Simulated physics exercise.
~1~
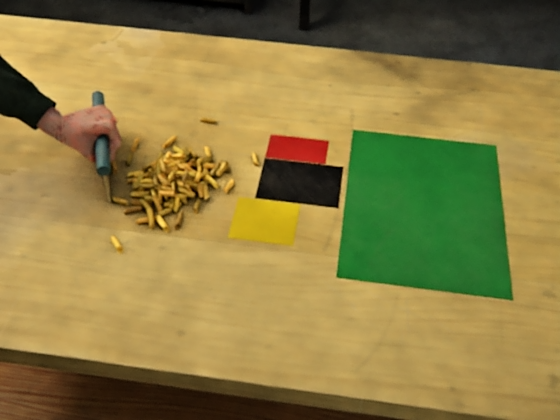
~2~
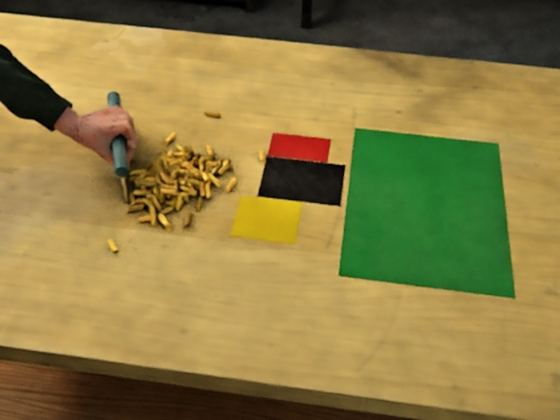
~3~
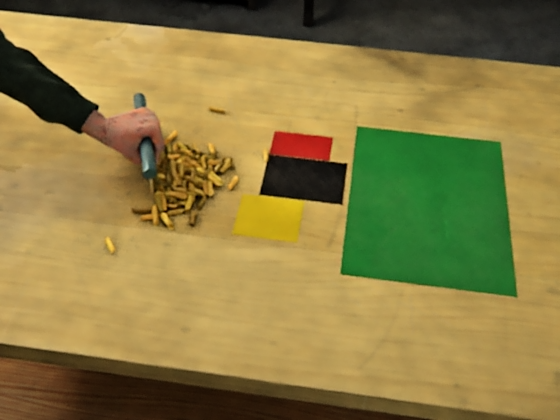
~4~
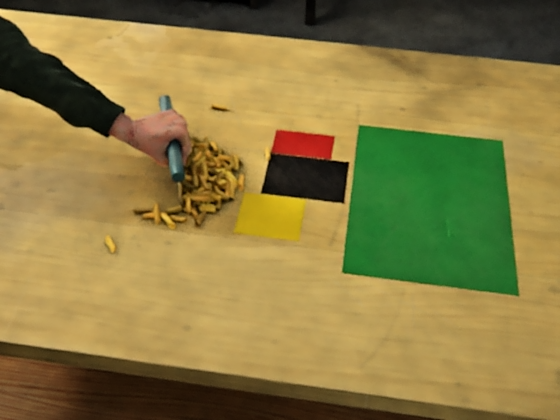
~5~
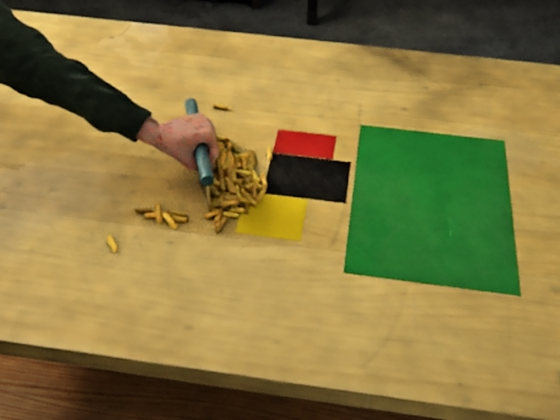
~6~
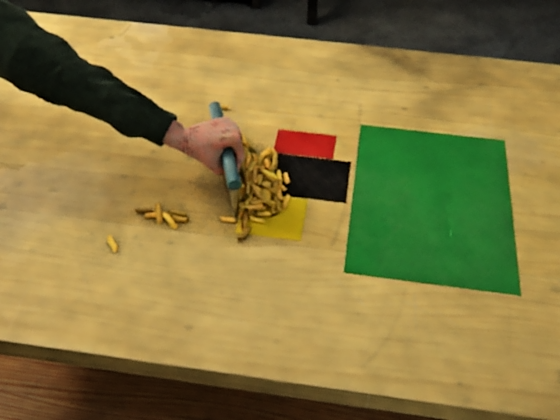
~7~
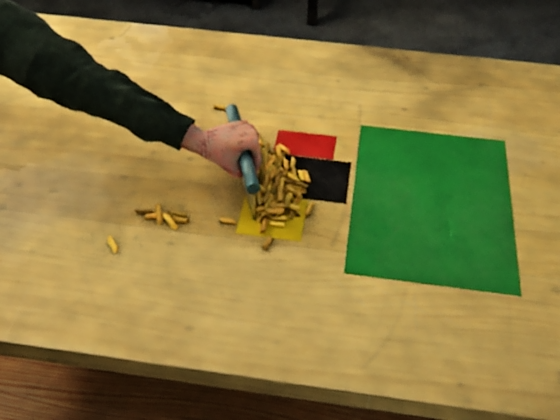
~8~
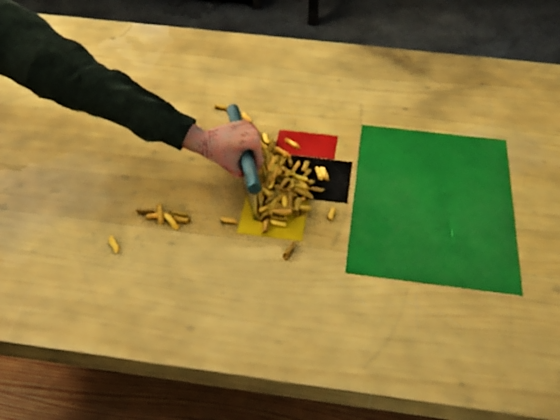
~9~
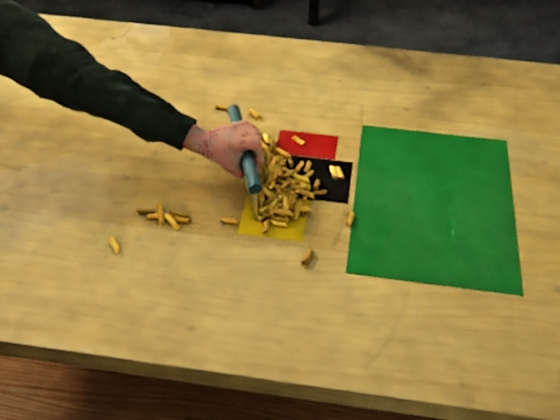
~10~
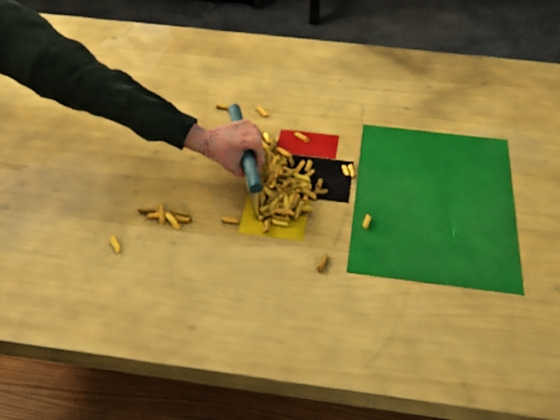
A hand holding a blue-grey scraper pushed a heap of dry pasta rightward across a wooden table, leaving a few pieces behind, then stopped with the pile mostly over the yellow and black sheets while a few stray pieces rolled on toward the green one.
